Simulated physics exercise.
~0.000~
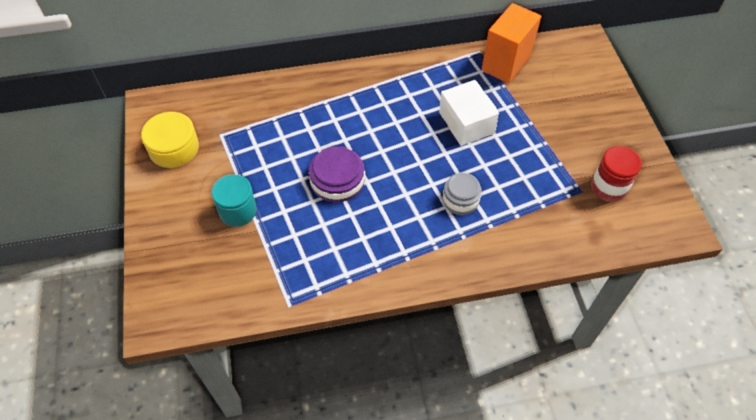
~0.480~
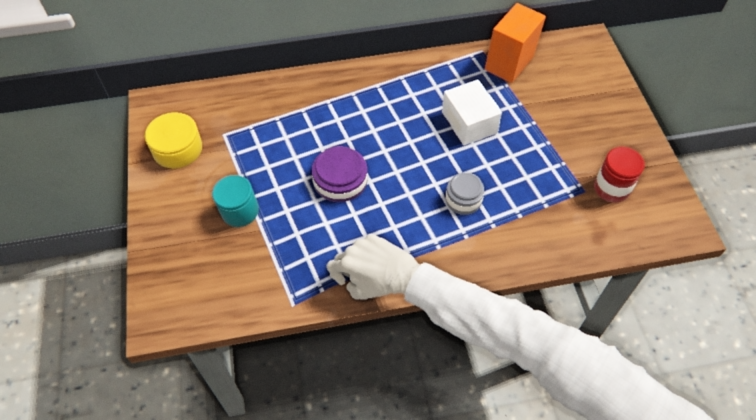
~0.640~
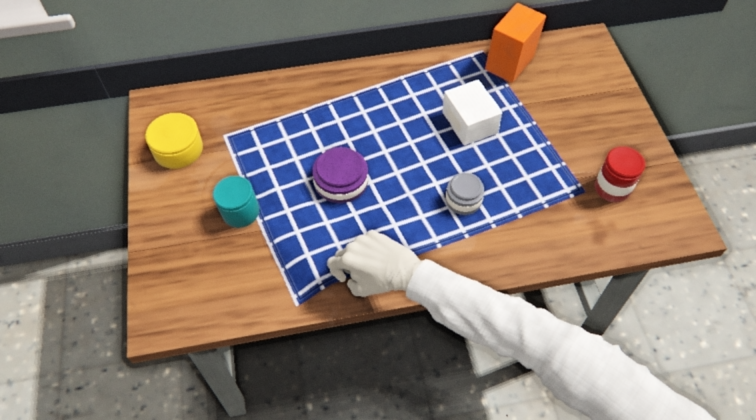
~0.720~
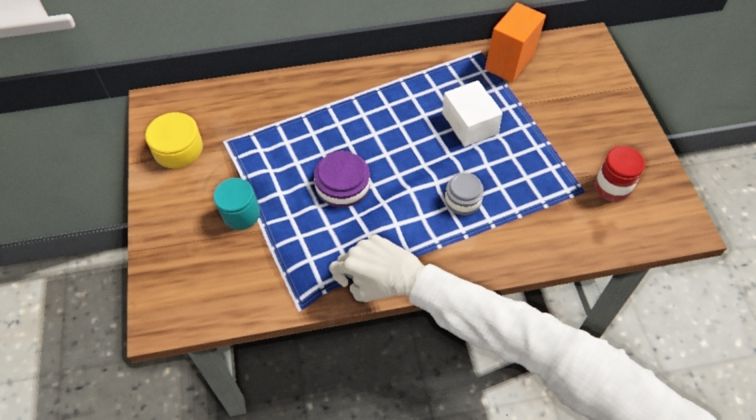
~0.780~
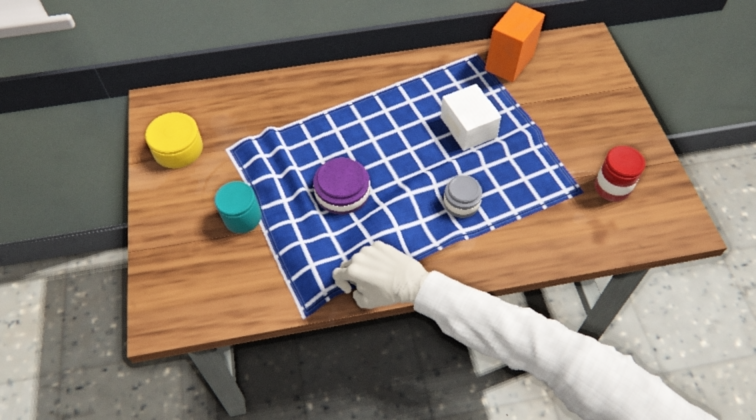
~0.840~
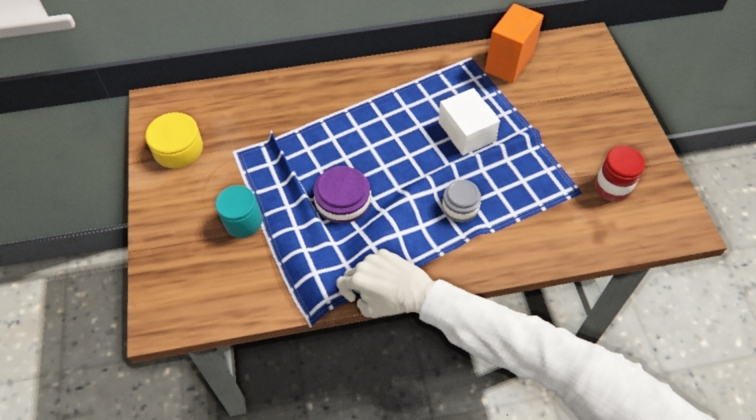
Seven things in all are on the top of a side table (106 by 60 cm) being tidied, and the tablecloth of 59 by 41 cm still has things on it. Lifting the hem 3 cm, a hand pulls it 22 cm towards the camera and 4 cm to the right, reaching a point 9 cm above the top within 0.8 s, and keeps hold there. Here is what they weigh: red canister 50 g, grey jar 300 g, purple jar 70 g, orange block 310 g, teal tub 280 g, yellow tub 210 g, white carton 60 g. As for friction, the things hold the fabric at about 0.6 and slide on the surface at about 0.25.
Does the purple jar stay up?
Ends up on.
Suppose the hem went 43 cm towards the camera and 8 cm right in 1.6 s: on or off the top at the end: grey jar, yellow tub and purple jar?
Outcome: Grey jar leaves the top; yellow tub is still there; purple jar leaves the top.
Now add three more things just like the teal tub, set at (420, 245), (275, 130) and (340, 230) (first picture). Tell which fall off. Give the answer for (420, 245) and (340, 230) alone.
The first one tips off, and the other tips off.
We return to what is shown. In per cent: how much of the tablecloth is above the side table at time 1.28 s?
Share within the edges: Approx. 80 %.
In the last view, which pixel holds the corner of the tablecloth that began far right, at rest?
It settles at roughly (394, 109).
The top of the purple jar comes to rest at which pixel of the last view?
Near (331, 283).
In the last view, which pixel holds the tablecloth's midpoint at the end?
Midpoint, last view: Approx. (376, 262).
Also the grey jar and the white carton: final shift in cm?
I'd put the grey jar near 15 centimetres and the white carton near 20 centimetres.
At 1.0 s, 95 % of the tablecloth is still over the top; purple jar 11 cm off its start, white carton 8 cm off its start, grey jar 7 cm off its start.
At 1.1 s, 90 % of the tablecloth is still over the top; purple jar 18 cm off its start, white carton 14 cm off its start, grey jar 12 cm off its start.
At 1.3 s, 80 % of the tablecloth is still over the top; purple jar 23 cm off its start at (332, 273), white carton 18 cm off its start at (427, 164), grey jar 16 cm off its start at (456, 259).
At 1.4 s, 75 % of the tablecloth is still over the top; purple jar 25 cm off its start, white carton 20 cm off its start, teal tub on its side, 18 cm off its start.
At 3.0 s, 75 % of the tablecloth is still over the top; purple jar 25 cm off its start at (331, 283), teal tub over the edge, white carton 20 cm off its start at (424, 170), grey jar 17 cm off its start at (457, 267).
